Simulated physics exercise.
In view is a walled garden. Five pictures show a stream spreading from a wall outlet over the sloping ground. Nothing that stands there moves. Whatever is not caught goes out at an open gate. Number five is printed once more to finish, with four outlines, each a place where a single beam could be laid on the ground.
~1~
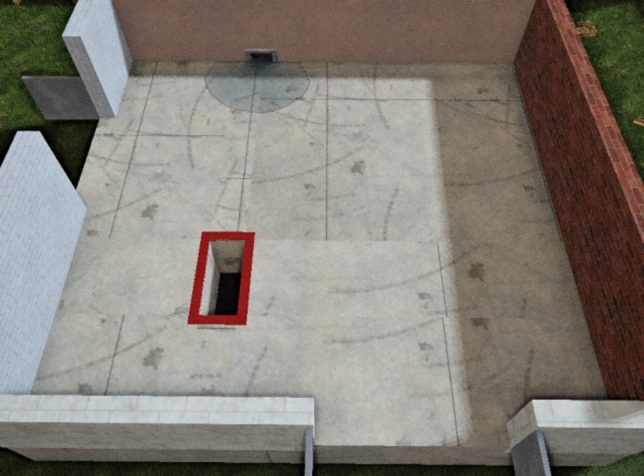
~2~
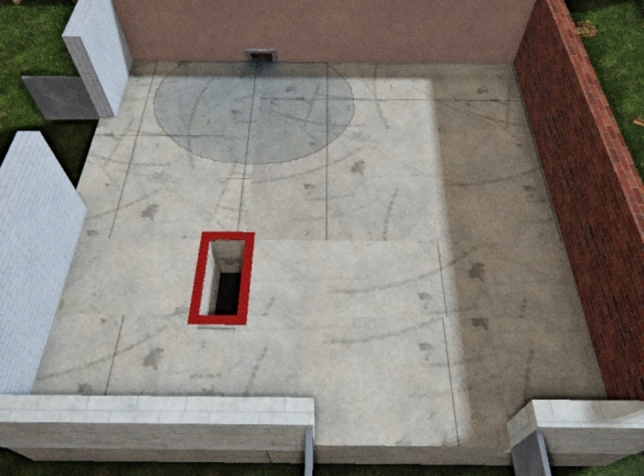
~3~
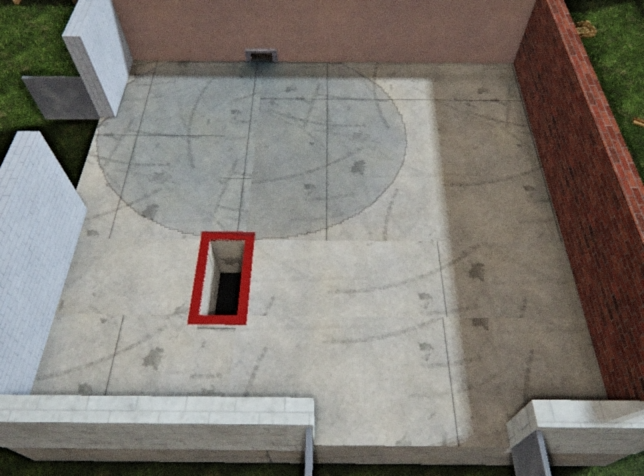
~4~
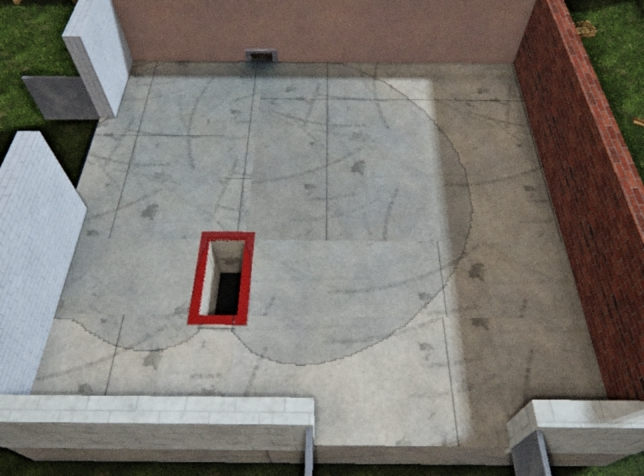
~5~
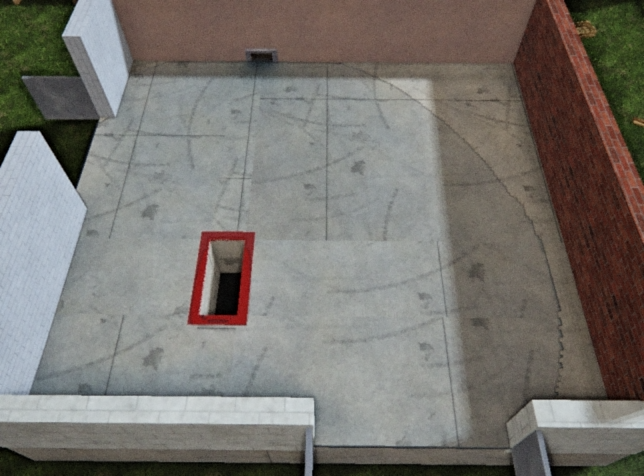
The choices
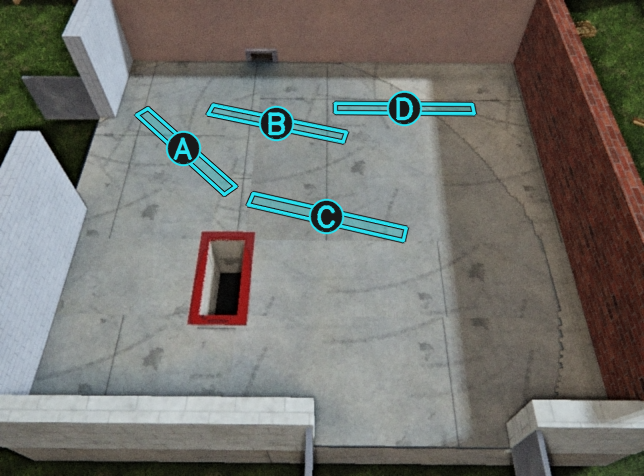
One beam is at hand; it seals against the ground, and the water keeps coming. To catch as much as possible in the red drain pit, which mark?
Choose D.
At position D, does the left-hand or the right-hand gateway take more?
The right gate.
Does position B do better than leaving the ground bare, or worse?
Worse.
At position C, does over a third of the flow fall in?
No.
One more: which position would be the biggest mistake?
The answer is B.
In cyan, A from (142, 111) to (230, 190); B from (210, 109) to (344, 137); C from (250, 199) to (404, 234); D from (335, 107) to (473, 109).
With A, about 13 % of the stream goes into the red drain pit, about 87 % out by the gates.
With B, about 7 % of the stream goes into the red drain pit, about 93 % out by the gates.
With C, about 17 % of the stream goes into the red drain pit, about 83 % out by the gates.
With D, about 26 % of the stream goes into the red drain pit, about 74 % out by the gates.
